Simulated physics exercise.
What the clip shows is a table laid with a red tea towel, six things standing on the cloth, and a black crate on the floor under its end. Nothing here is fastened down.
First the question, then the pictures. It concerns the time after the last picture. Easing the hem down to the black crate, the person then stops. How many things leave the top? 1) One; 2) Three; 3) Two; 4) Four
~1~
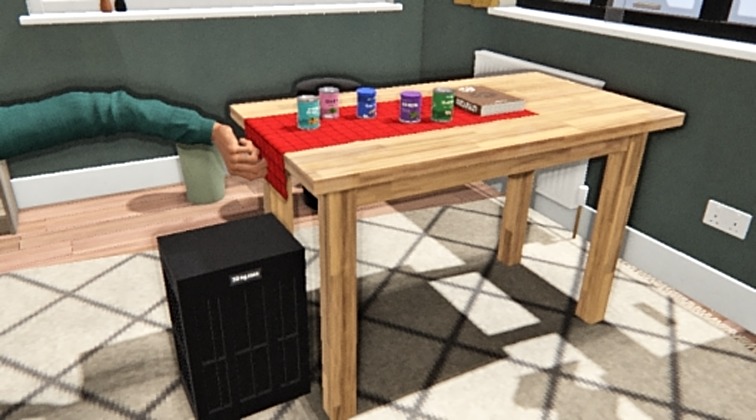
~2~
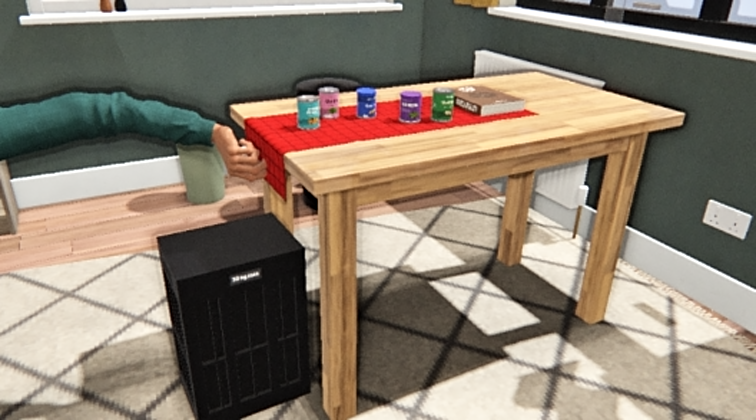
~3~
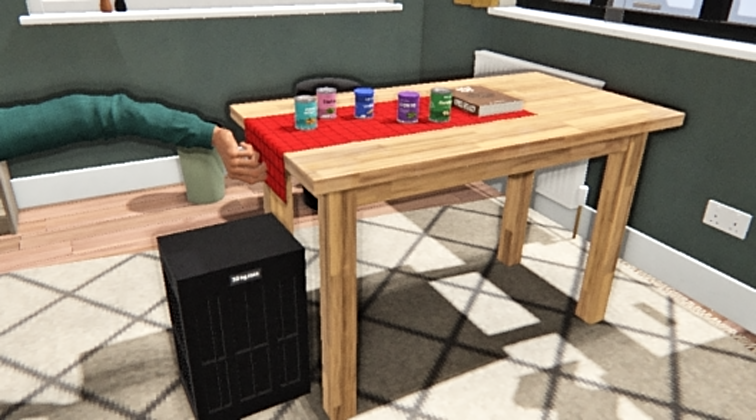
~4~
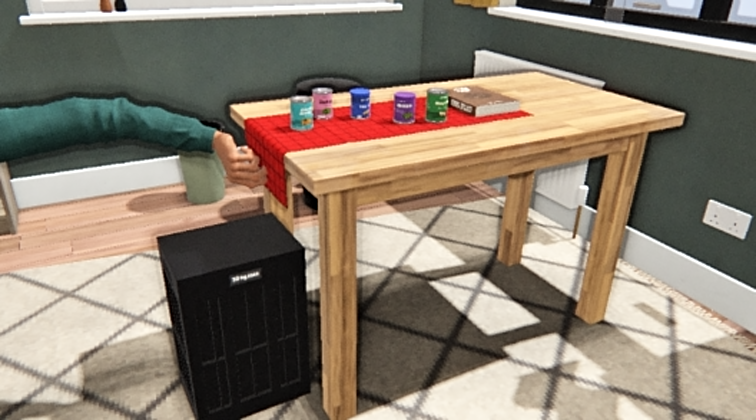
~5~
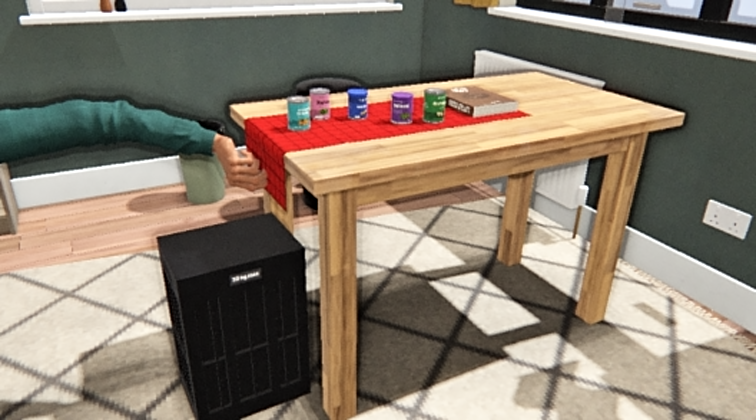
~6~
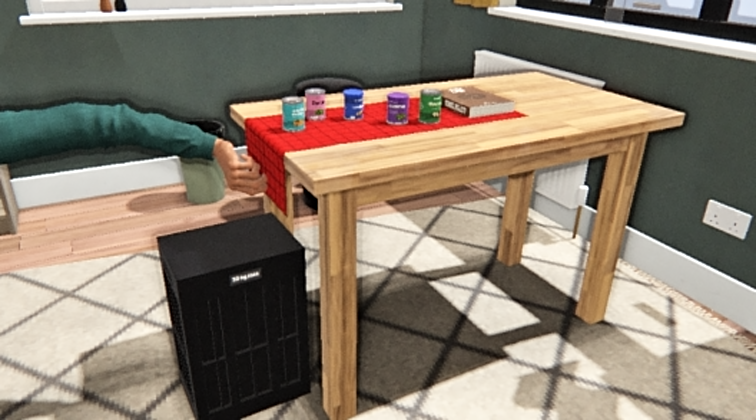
1, one.
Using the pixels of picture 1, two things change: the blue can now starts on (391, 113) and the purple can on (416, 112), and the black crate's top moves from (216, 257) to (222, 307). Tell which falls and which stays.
Blue can: Still up. Purple can: Still up.
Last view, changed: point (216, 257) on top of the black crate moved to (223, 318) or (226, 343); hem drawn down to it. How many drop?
Numbers: 3; 4.
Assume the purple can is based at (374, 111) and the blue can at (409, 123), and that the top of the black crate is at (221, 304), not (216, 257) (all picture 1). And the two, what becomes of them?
So the purple can stays there, and the blue can stays there.
Early on, hem near (267, 220); all still up.
Midway, hem on the crate; turquoise can gone.
Finally, hem on the crate; turquoise can gone. The count of fallen things is one.
